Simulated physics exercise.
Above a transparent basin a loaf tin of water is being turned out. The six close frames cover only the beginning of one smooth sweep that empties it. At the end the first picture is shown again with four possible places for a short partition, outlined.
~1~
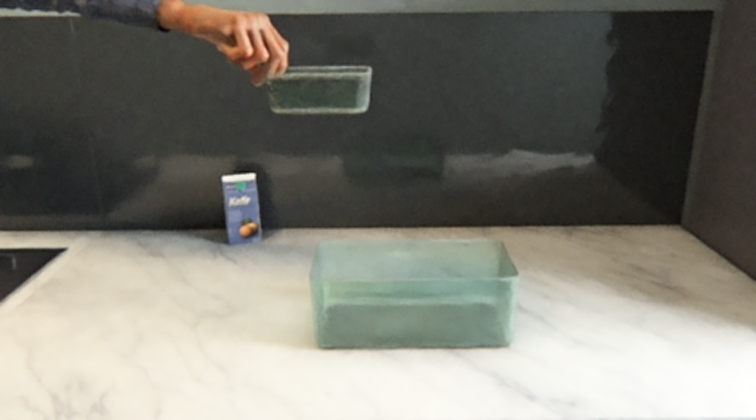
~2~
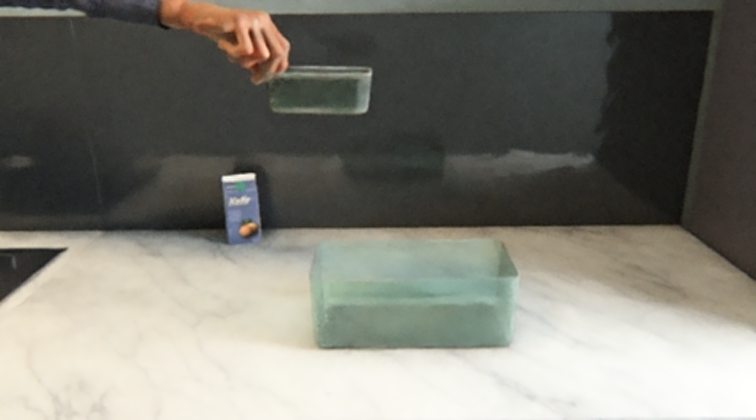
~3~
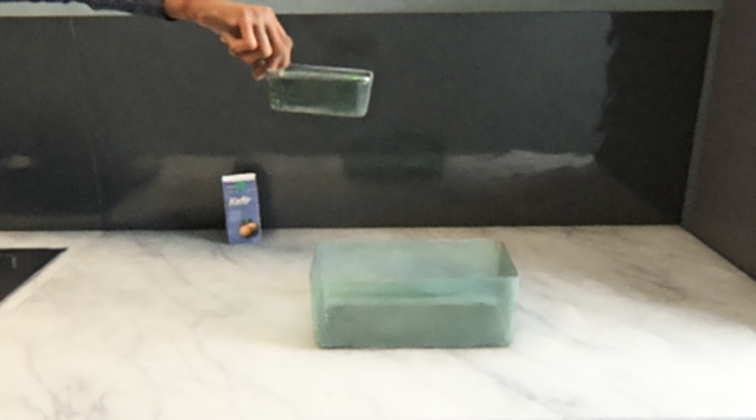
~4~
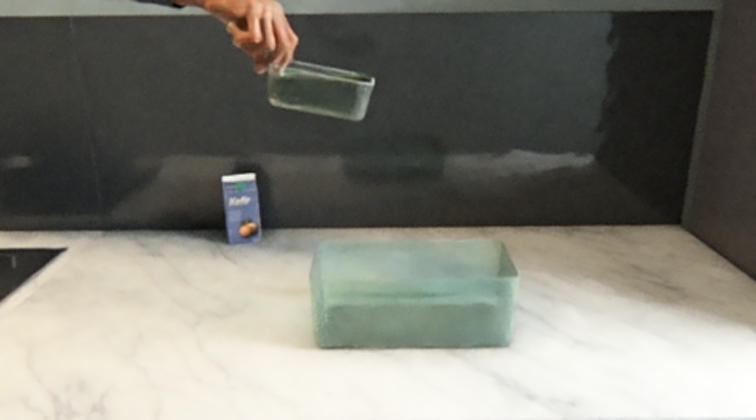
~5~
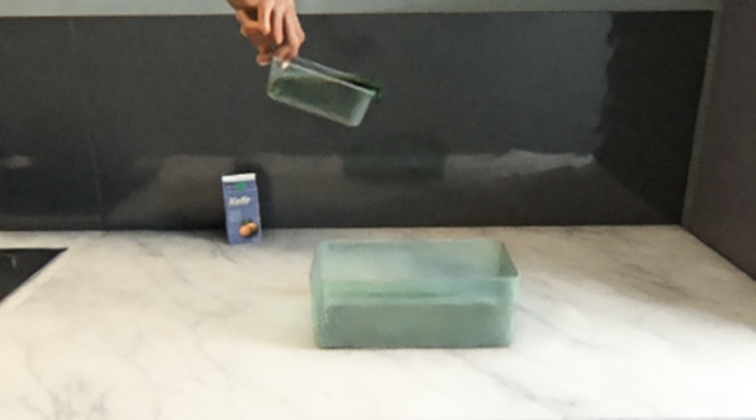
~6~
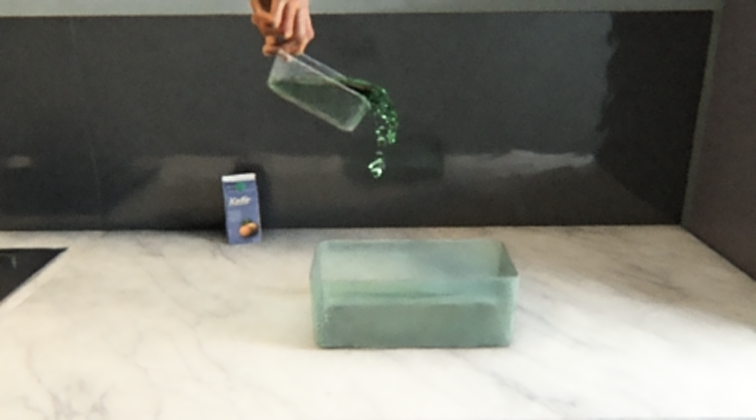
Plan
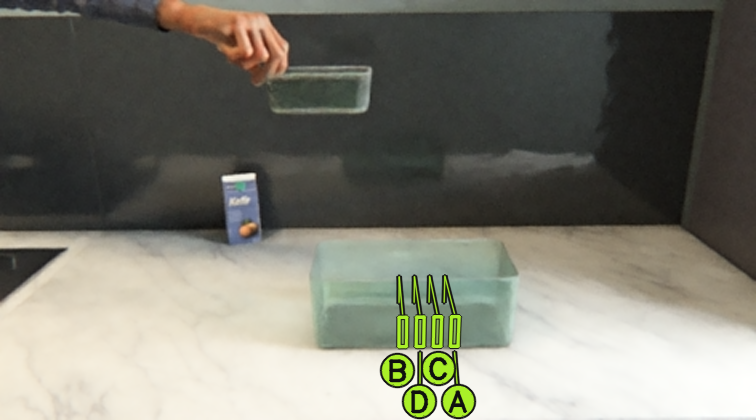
Above a transparent basin on a marble counter, a hand tilts a loaf tin, pouring water.
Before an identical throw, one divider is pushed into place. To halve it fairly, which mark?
Use slot C.
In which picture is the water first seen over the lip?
In picture 5.
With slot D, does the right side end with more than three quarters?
No.
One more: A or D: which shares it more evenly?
Slot D.
In lime, A at (454, 351); B at (402, 352); C at (437, 352); D at (420, 352).
With A, about 83 % ends left of the wall and 14 % right of it; 3 % is lost outside.
With B, about 21 % ends left of the wall and 75 % right of it; 4 % is lost outside.
With C, about 44 % ends left of the wall and 52 % right of it; 4 % is lost outside.
With D, about 27 % ends left of the wall and 70 % right of it; 3 % is lost outside.
